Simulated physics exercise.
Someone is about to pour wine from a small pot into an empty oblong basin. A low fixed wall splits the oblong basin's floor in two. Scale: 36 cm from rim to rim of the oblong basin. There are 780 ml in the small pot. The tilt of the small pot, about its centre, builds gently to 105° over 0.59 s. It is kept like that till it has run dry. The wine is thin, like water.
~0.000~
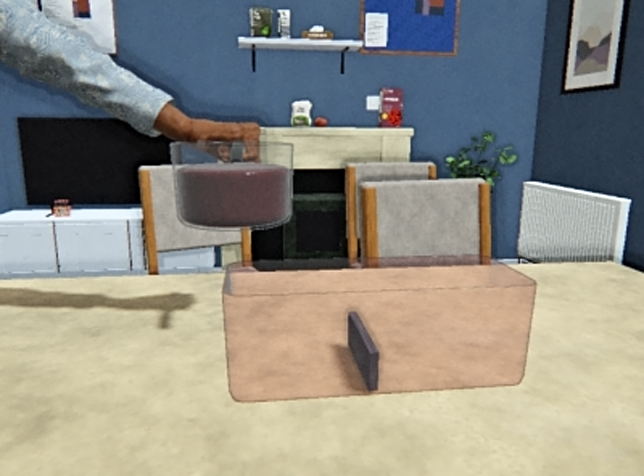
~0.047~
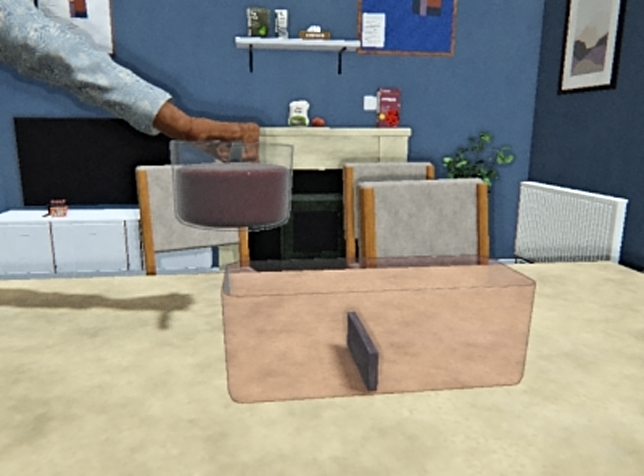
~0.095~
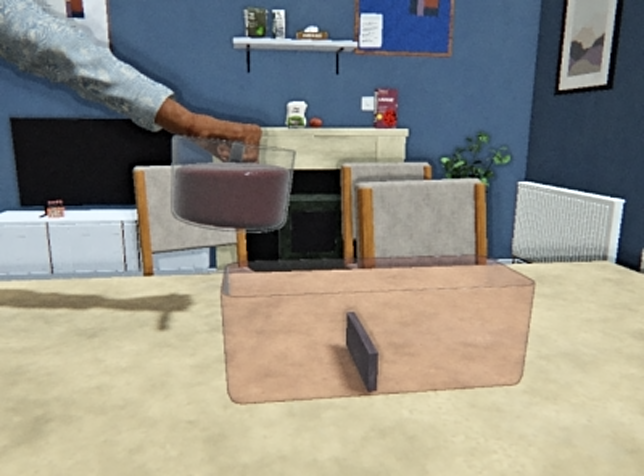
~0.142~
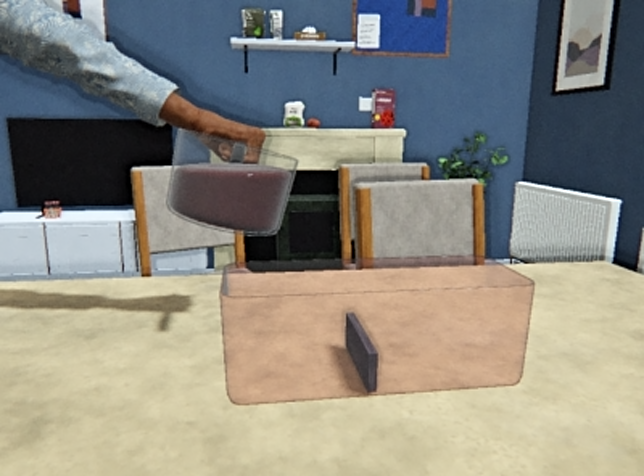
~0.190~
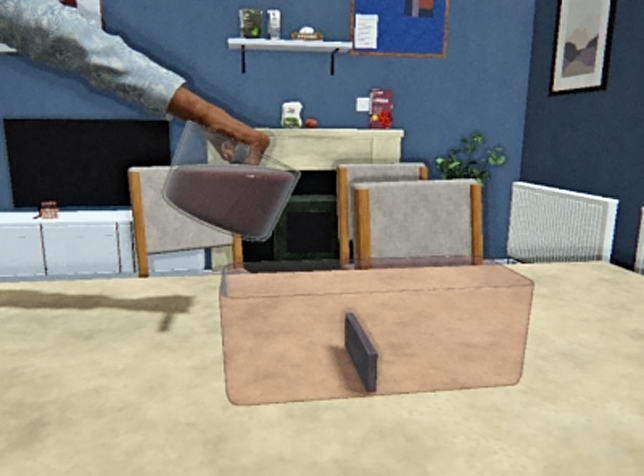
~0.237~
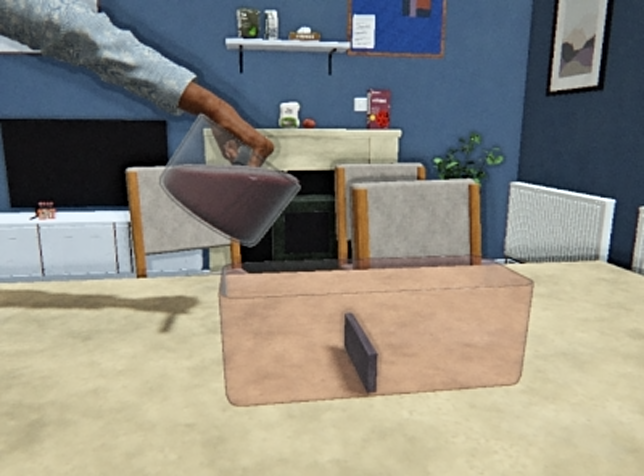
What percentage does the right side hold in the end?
About 6 per cent.
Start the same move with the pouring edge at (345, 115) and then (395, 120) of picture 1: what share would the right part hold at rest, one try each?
First 90, then 90 per cent.
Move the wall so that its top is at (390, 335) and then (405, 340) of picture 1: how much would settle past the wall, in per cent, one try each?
In turn about 15 and 20 per cent.
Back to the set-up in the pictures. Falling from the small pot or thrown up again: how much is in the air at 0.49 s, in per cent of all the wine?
About 34 per cent.
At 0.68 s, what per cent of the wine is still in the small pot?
About 10 per cent.
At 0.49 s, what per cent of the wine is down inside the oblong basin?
Some 28 per cent.
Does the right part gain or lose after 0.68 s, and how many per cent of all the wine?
It goes up by about 6.
After 0.49 s the tilt is 98° and 39 per cent is still to pour, 27 is left of the wall and 0 right of it.
After 0.68 s the tilt is 105° and 10 per cent is still to pour, 82 is left of the wall and 1 right of it.
After 0.88 s the tilt is 105° and 1 per cent is still to pour, 90 is left of the wall and 4 right of it.
After 1.09 s the tilt is 105° and 0 per cent is still to pour, 92 is left of the wall and 6 right of it.
In the end 91 per cent lies left of the wall, 6 right of it and 2 outside.
